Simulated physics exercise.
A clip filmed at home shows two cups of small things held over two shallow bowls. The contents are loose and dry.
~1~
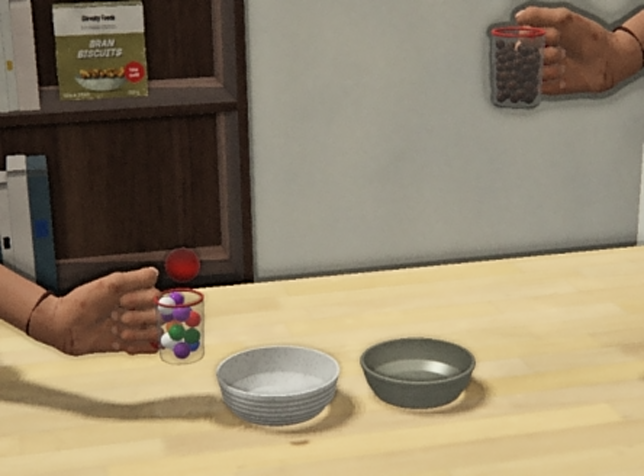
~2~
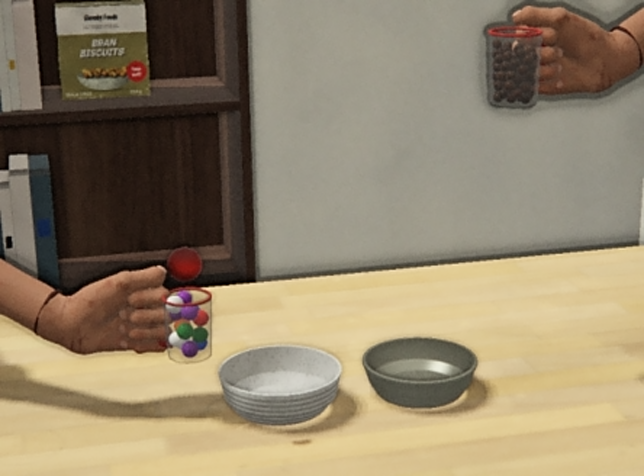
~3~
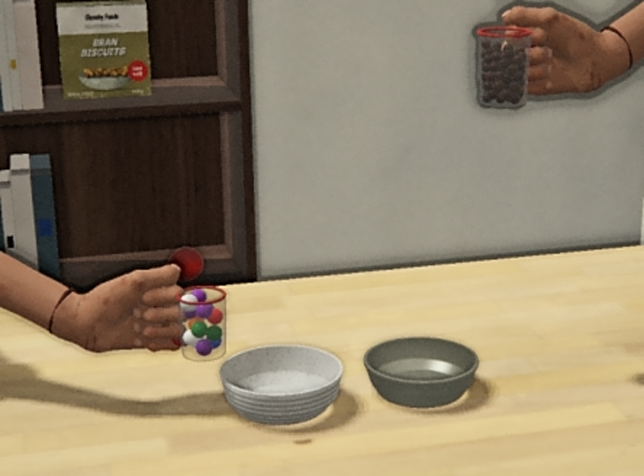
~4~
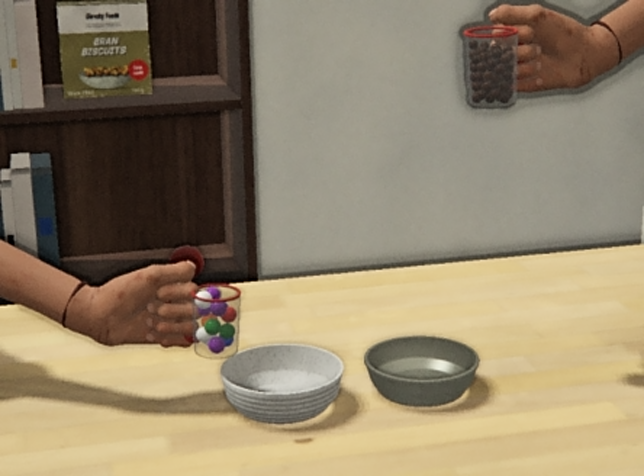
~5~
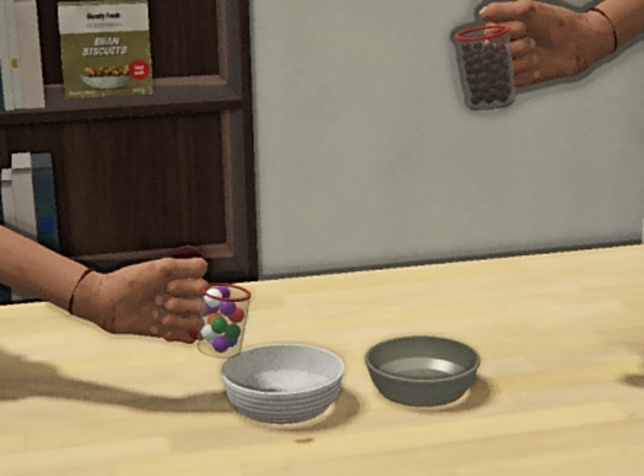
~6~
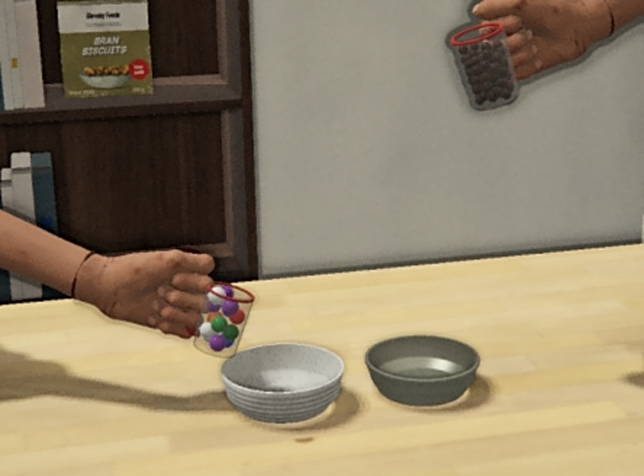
Two hands holding clear cups of colourful gumballs and dark balls above two empty bowls, moving them inward, then tilting them slightly.
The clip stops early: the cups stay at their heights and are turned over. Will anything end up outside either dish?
Lab note: Left dish contained everything, right dish let some escape.
Then, 0.29 s after the last picture, left, all still in the cup; right, all still in the cup.
Then, 0.67 s after the last picture, left, all still in the cup; right, all still in the cup.
Then, 1.07 s after the last picture, left, about half still in the cup, about a third in the dish, a small part in the air; right, about half still in the cup, a small part in the dish, about a third in the air.
By the end, left, all in the dish, none outside the dish; right, about two thirds in the dish, about a third outside the dish.
